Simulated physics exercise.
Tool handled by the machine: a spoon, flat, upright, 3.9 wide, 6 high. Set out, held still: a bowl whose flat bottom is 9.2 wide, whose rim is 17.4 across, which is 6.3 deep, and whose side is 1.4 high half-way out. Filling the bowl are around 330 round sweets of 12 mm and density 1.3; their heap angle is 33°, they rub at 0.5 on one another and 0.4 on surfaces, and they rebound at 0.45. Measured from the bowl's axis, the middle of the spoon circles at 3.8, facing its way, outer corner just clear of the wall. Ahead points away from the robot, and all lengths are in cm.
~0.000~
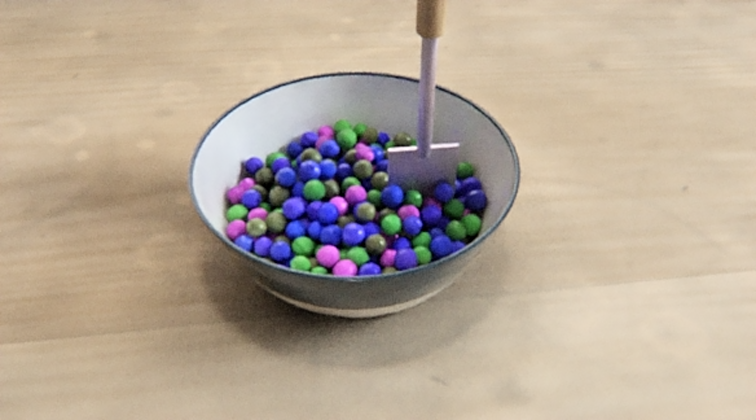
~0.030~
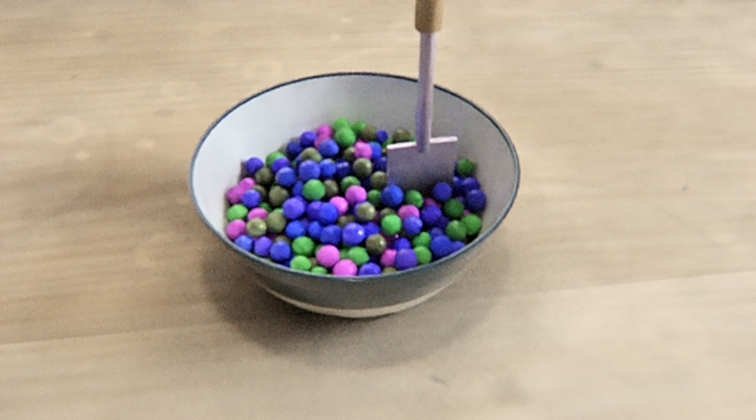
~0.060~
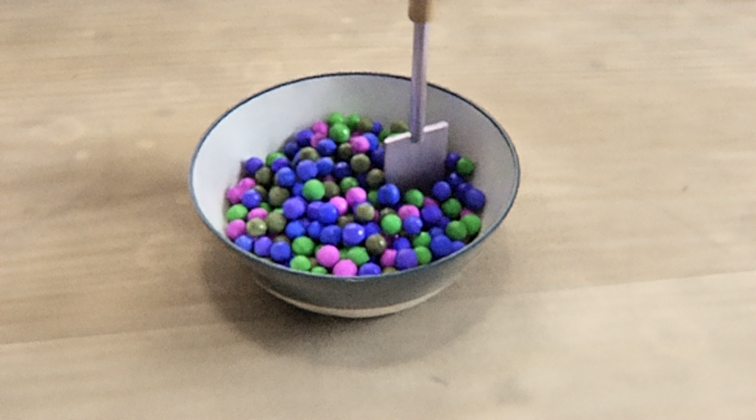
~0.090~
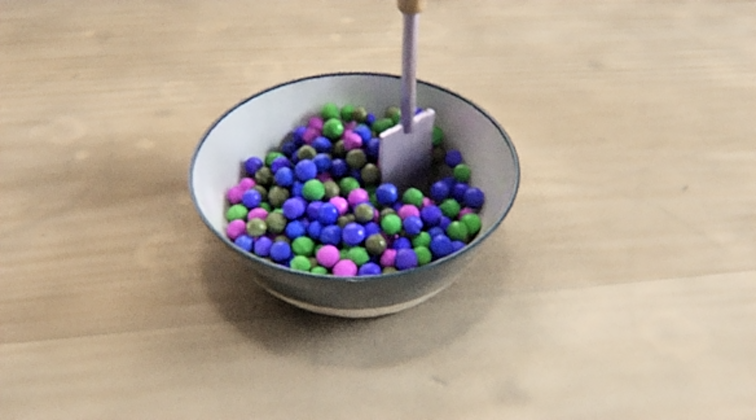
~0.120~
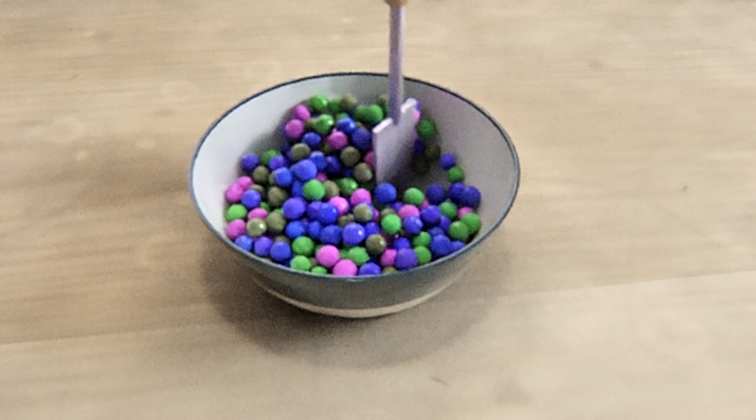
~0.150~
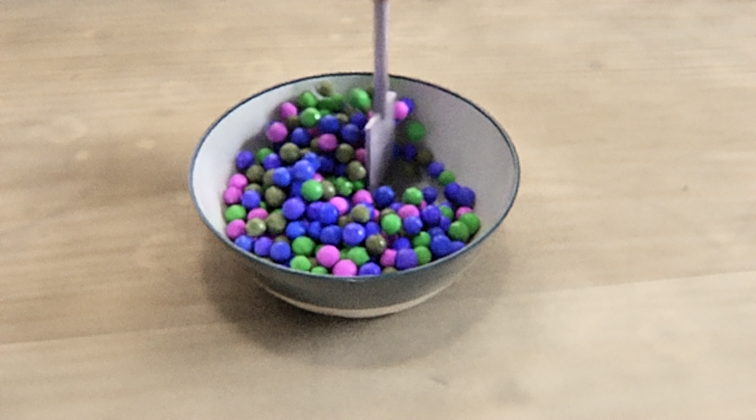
A bowl of colorful beads stays still while a spatula-like tool turns and pushes through them.
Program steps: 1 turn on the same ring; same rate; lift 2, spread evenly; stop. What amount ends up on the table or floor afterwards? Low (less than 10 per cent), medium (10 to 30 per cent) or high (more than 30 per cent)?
The share is low, less than 10 per cent.
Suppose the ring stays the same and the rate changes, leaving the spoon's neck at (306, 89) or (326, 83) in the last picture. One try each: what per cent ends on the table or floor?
It comes to close to 25 per cent and close to 20 per cent.
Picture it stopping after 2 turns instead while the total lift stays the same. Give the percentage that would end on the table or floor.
Estimate: Near 10 %.
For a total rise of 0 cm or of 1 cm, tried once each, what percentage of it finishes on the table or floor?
It comes to about 10 per cent and about 10 per cent.
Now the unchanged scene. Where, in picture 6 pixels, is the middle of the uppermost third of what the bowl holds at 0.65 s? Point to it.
The centre is roughly (428, 211).
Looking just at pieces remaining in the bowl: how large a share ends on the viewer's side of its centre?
Around 40 percent of it.
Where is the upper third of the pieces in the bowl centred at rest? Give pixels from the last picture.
Estimated centre: (406, 160).
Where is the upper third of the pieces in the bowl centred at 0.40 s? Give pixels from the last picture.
I'd put it at around (271, 214).
By 0.40 s, 177° round, highest piece 9 above the table; 327 in the bowl, 3 on the table or floor, 3 in flight or on the tool.
By 0.65 s, 293° round, highest piece 8 above the table; 318 in the bowl, 14 on the table or floor, 1 in flight or on the tool.
By 0.97 s, 0° round, highest piece 7 above the table; 317 in the bowl, 16 on the table or floor.
By 1.67 s, 0° round, highest piece 6 above the table; 317 in the bowl, 16 on the table or floor.
Final count, 317 in the bowl, 16 on the table or floor. That is 5 % on the table or floor.
